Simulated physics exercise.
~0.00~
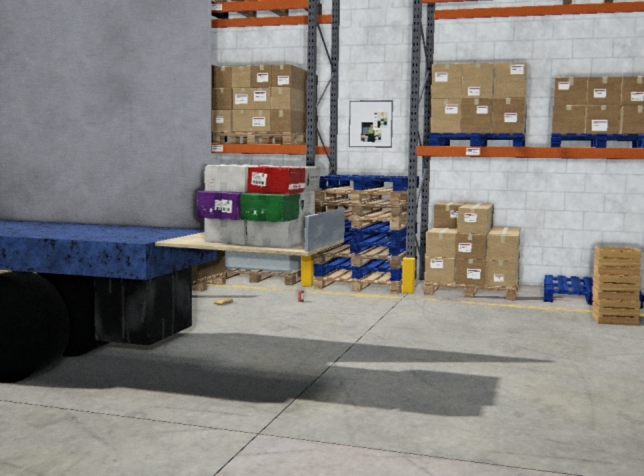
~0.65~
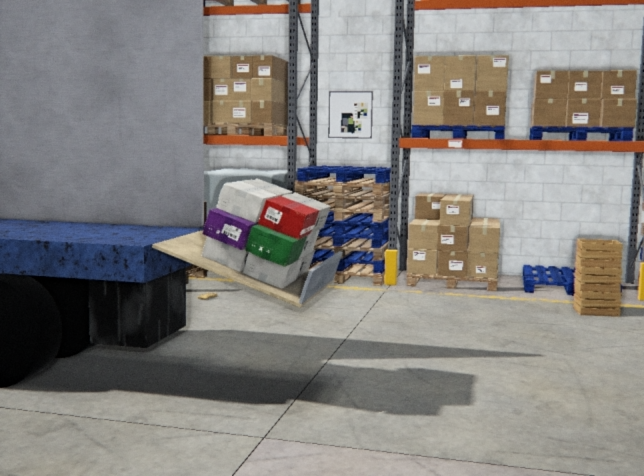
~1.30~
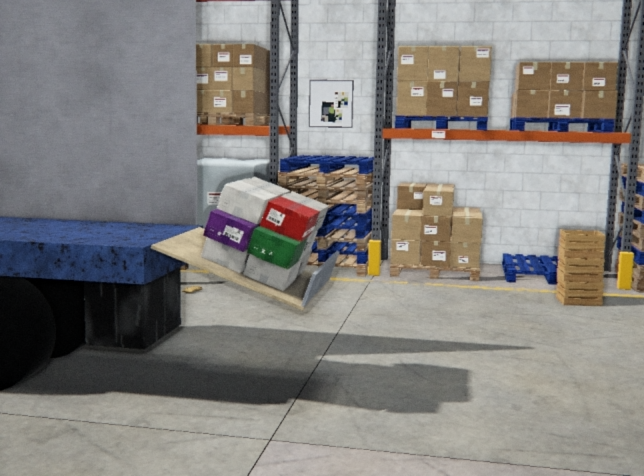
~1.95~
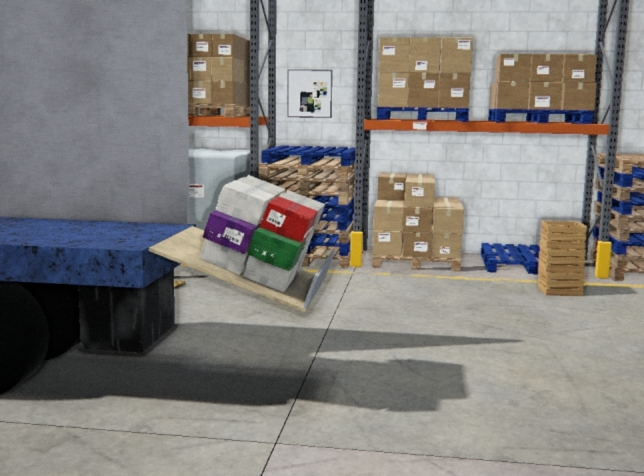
In a warehouse, a stack of grey, red, green and purple parcels sat on a flat platform at the back of a lorry, then the platform tilted down to the right and stopped, with the parcels leaning together but still aboard.
